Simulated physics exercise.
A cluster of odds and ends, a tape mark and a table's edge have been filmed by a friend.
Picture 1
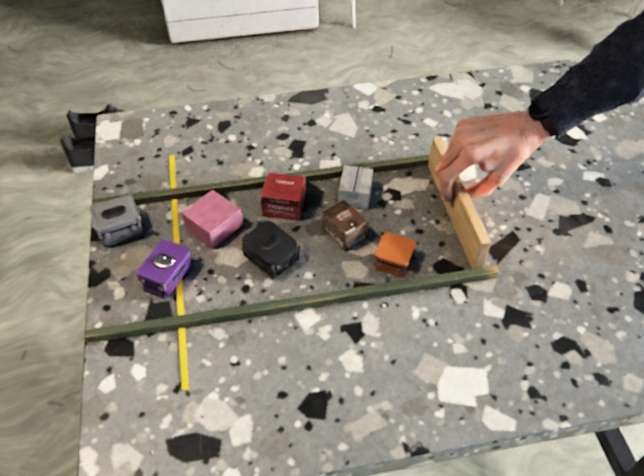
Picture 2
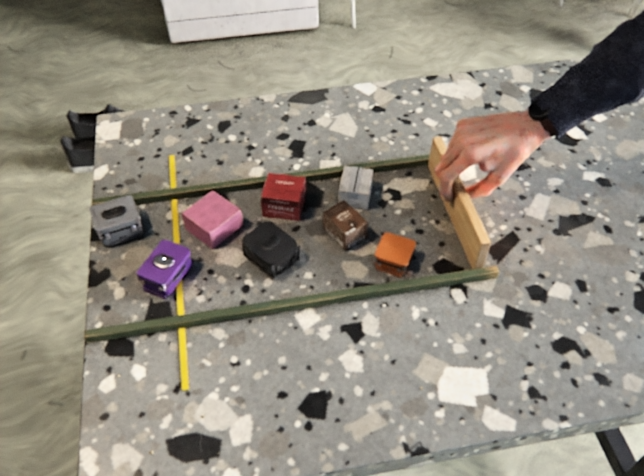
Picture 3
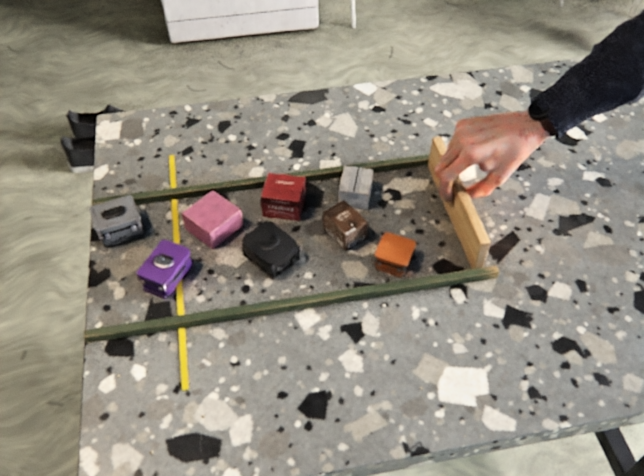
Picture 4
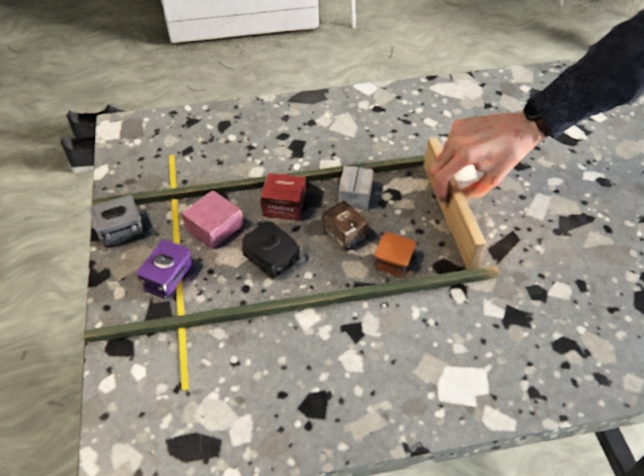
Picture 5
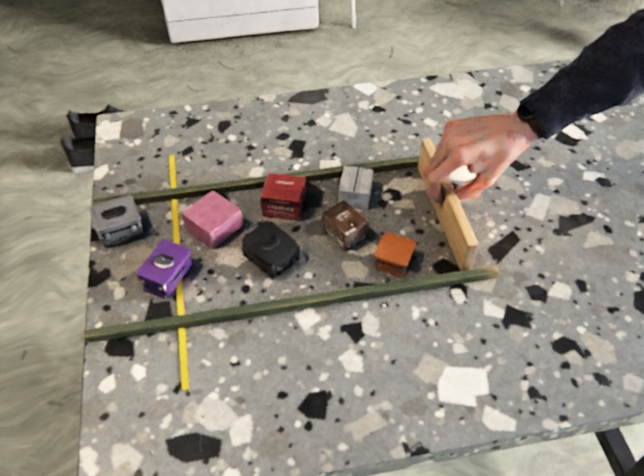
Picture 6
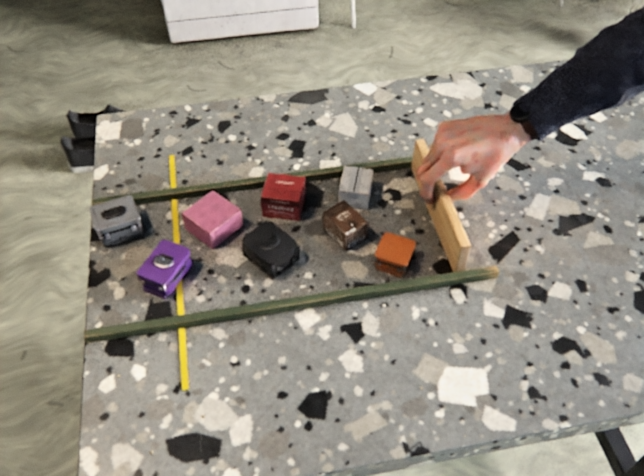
A hand slides a wooden board slightly left toward several small boxes on a speckled table.
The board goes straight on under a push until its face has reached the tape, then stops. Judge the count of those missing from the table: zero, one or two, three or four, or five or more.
My judgement: One or two.
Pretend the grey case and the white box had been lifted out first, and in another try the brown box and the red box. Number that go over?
The first count is 0 and the second is 1.
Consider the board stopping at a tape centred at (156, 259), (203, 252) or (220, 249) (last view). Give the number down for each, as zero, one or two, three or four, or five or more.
Results per position - one to two / just one or two / one to two.
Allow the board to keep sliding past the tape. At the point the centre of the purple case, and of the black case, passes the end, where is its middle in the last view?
When the purple case crosses, the middle is near (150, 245); when the black case crosses, near (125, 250).
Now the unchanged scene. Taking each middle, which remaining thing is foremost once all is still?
Result - foremost is the pink block.
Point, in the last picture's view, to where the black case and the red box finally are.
Roughly (137, 272); the other one roughly (122, 210).
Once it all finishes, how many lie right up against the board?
The count in contact is 3.
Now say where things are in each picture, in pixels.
In the first frame, grey case (117, 221); purple case (166, 269); pink block (213, 219); board (457, 201); tape (177, 255).
In the second frame, purple case (166, 269); brown box (345, 225).
In the third frame, pink block (213, 219); orange case (395, 255).
In the fourth frame, grey case (117, 221); white box (356, 188).
In the fifth frame, purple case (166, 269); black case (271, 250).
In the sixth frame, grey case (117, 221); purple case (166, 269); pink block (213, 219); board (439, 203); tape (177, 255).
Soon after, none off yet; grey case at rest near (117, 221); purple case at rest near (166, 269); pink block at rest near (213, 219).
At rest, the number that fall off is one or two; fallen, grey case.
